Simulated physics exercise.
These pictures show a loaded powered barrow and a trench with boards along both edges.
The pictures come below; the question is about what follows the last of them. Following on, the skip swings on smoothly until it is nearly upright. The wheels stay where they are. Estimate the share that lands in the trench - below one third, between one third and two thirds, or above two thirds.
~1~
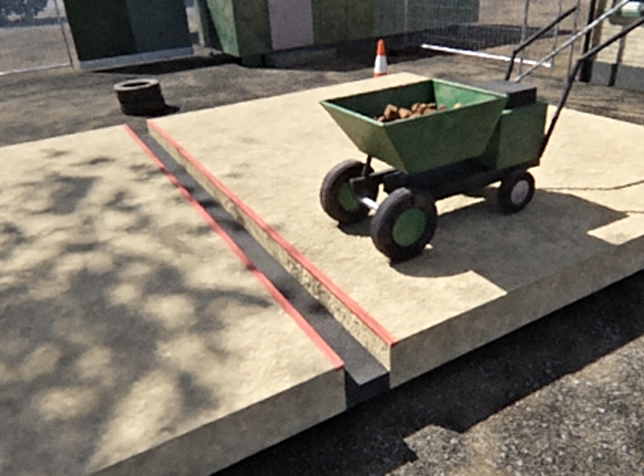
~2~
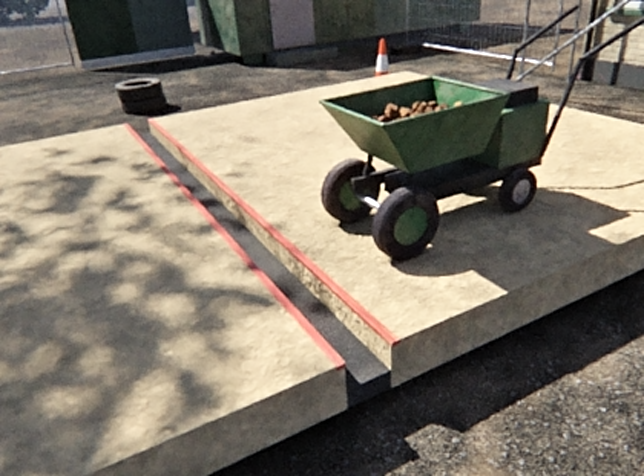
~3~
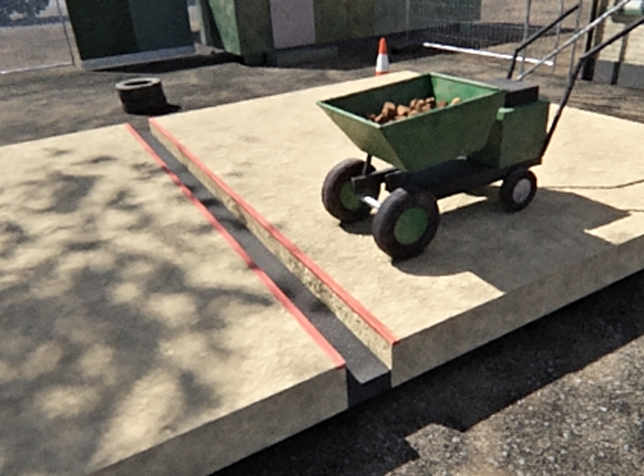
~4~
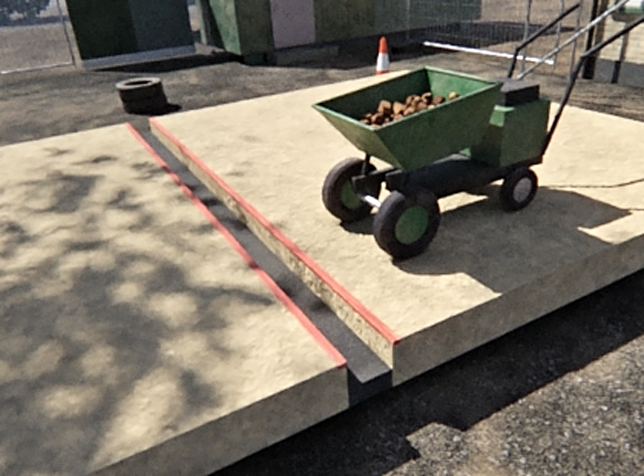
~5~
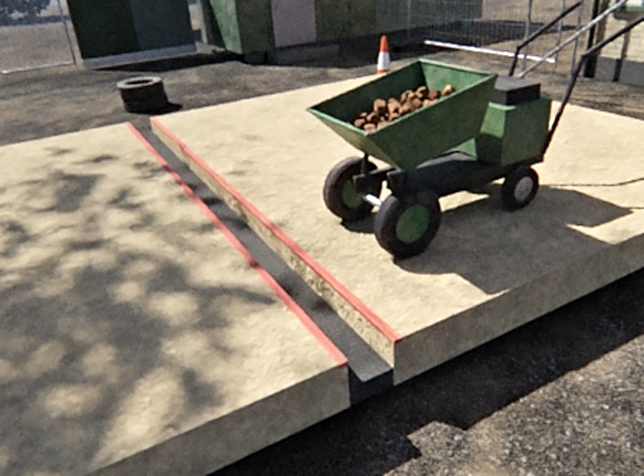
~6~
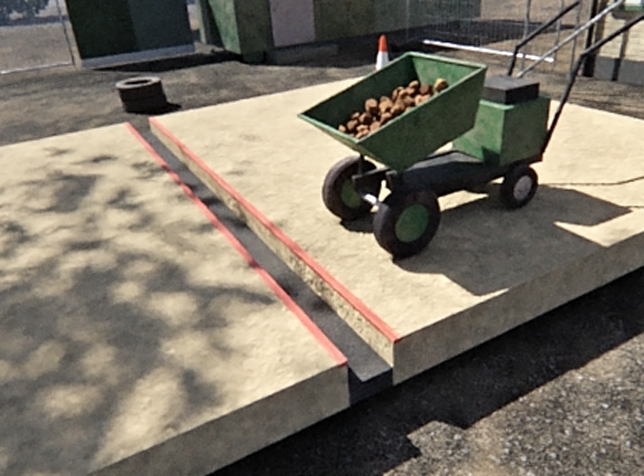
The trench ends up with a part from a third to two thirds.
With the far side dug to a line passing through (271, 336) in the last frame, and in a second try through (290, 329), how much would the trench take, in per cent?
In order: Near 90, then 70 percent.
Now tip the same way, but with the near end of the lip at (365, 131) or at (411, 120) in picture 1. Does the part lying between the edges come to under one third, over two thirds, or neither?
First under a third, then beyond two thirds.
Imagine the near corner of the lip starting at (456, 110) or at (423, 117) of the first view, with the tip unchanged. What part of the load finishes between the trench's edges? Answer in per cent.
Okay, so the first one ends at 40 % and the second at 80 %.
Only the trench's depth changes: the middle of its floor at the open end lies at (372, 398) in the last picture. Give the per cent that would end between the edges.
50 %.
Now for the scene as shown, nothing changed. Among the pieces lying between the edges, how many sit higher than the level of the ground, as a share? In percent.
About 5 in a hundred.
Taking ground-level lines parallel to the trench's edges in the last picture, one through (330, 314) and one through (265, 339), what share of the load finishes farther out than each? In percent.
In turn 80 and 30 in a hundred.
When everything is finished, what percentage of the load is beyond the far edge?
Around 55 per cent.
Soon, skip tipped steeply; all in the skip.
A while on, skip tipped steeply; nearly all in the skip; a stray few in or heaped over the trench; a stray few beyond it; a stray few falling.
Towards the end, skip tipped right over; about a quarter in the skip; about a quarter in or heaped over the trench; about half beyond it.
Finally, skip tipped right over; about half in or heaped over the trench; about half beyond it.
